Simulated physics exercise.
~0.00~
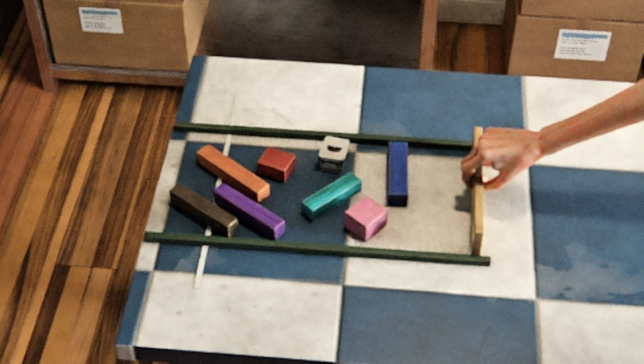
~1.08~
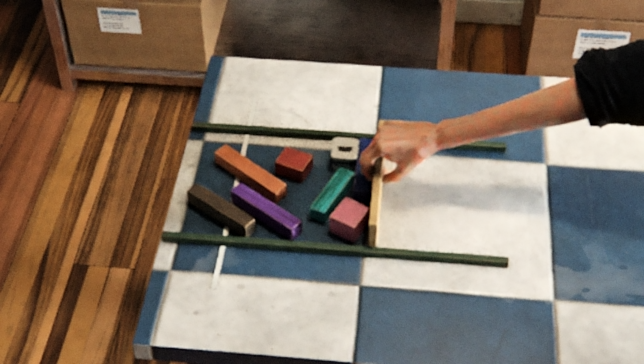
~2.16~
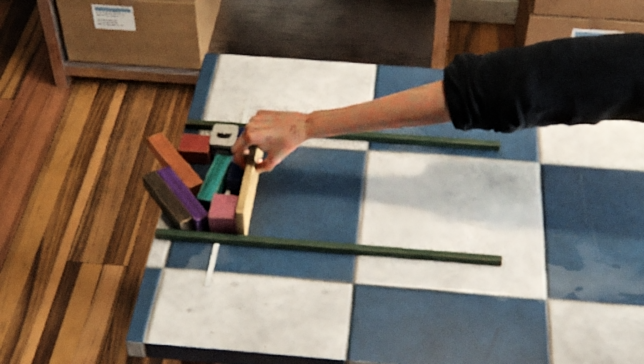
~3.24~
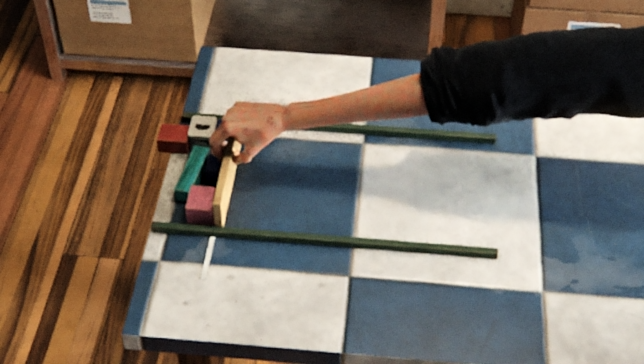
On a table with large blue and white squares, seen from above at an angle with a wooden floor to the left and cardboard boxes behind, eight coloured pieces lie between two dark green rails. Orange, purple and black bars sit to the left, with red, grey, teal, pink and blue pieces to their right. A hand reaching from the right slides an upright wooden board leftward, first moving the blue stick. The pieces bunch together and shift toward the left edge. Finally the orange, purple and black bars are gone from the table, while the board stands near the tape strip beside the remaining pieces.
